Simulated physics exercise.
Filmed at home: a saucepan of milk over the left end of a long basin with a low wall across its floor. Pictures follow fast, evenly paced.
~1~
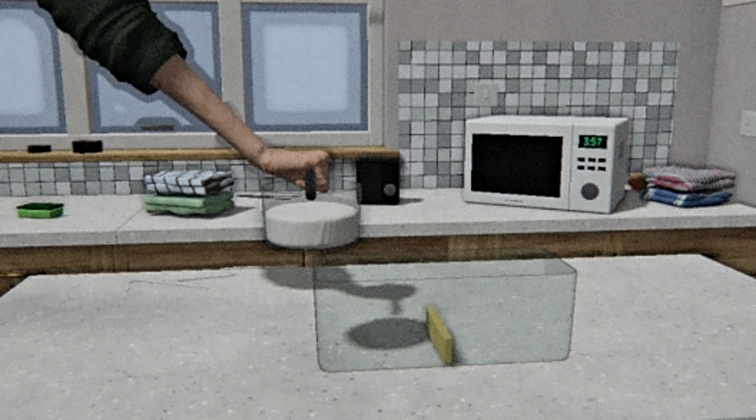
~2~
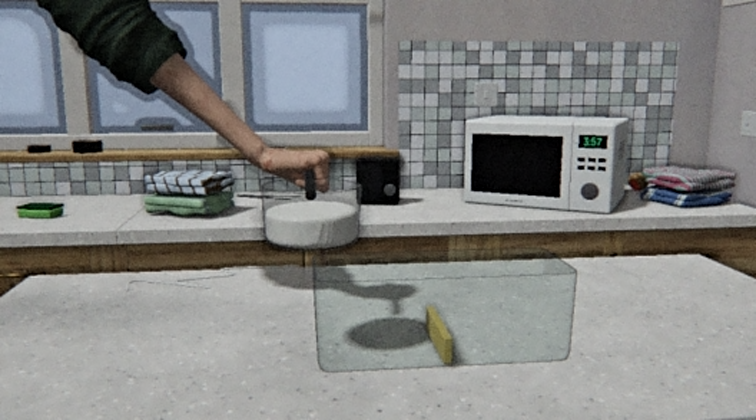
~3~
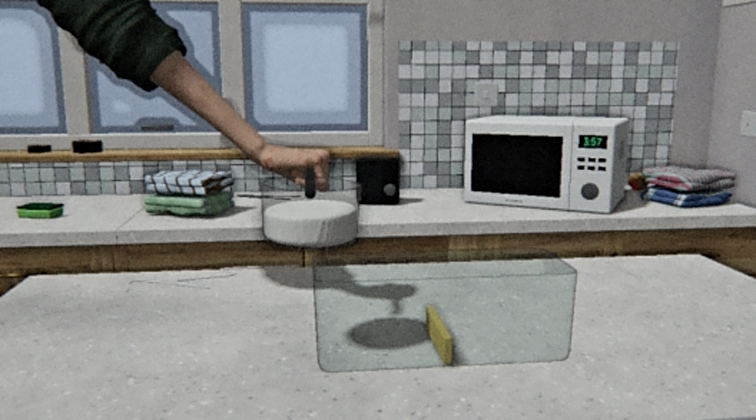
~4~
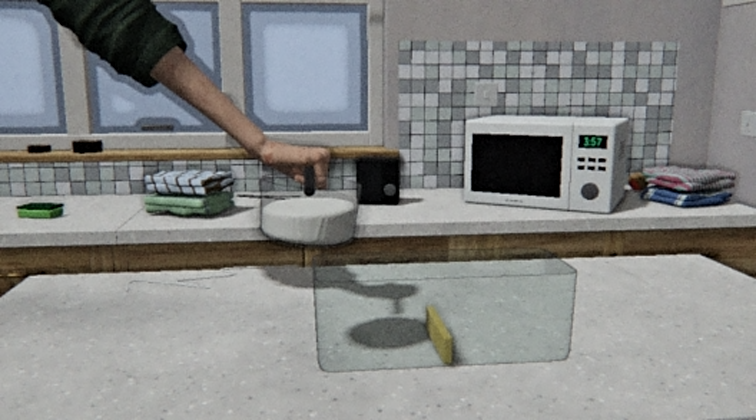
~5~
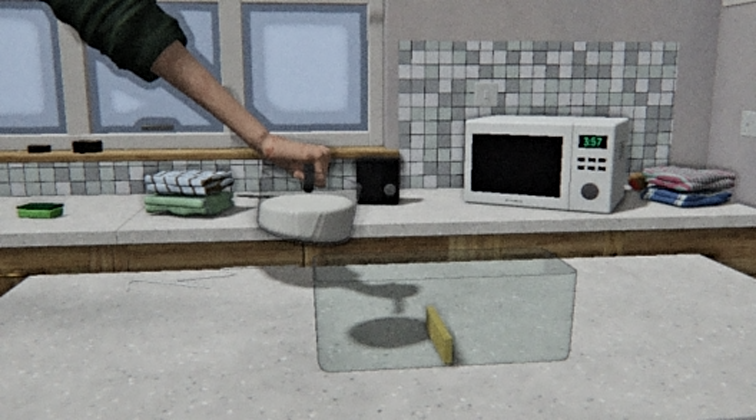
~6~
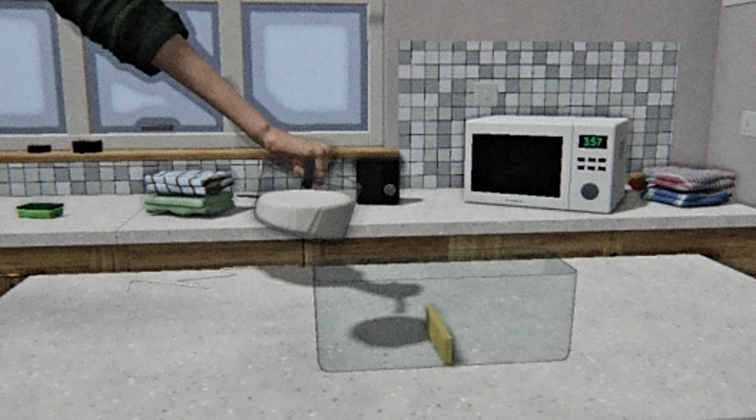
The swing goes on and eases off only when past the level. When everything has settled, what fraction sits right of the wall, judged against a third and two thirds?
The share right of the wall does not reach a third.
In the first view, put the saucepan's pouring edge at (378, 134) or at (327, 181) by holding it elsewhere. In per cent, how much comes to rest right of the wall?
80 %, then 10 %.
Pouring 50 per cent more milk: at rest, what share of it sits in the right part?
About 40 in a hundred.
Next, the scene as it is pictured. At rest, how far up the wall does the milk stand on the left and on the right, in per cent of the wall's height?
Once it is still, the left part shows 50 per cent and the right part 10.
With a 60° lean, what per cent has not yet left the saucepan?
Near 80 %.
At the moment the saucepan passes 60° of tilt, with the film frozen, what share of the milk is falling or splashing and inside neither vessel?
It's close to 20 per cent.
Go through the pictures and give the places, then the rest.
In the first picture, it leans 0°; its right rim is at (360, 186); the milk meets the walls at (266, 211) and (358, 209); the long basin's rim runs from (314, 269) to (561, 261); the wall's top is at (438, 322).
In the second picture, it leans 1°; its right rim is at (360, 186); the milk meets the walls at (265, 211) and (357, 208).
In the third picture, it leans 3°; its right rim is at (360, 187); the milk meets the walls at (264, 210) and (357, 207).
In the fourth picture, it leans 6°; its right rim is at (360, 187); the milk meets the walls at (263, 208) and (355, 205).
In the fifth picture, it leans 10°; its right rim is at (360, 187); the milk meets the walls at (261, 203) and (354, 202).
In the sixth picture, it leans 15°; its right rim is at (359, 187); the milk meets the walls at (258, 198) and (353, 198).
A moment on, the saucepan is tipped part way and 81 per cent is still to pour, 1 is left of the wall and 0 right of it.
Next, the saucepan is tipped on its side and 27 per cent is still to pour, 41 is left of the wall and 10 right of it.
Then the saucepan is tipped on its side and 5 per cent is still to pour, 73 is left of the wall and 16 right of it.
Later the saucepan is tipped on its side and 1 per cent is still to pour, 80 is left of the wall and 17 right of it.
In the end 81 per cent lies left of the wall, 17 right of it and 1 outside.
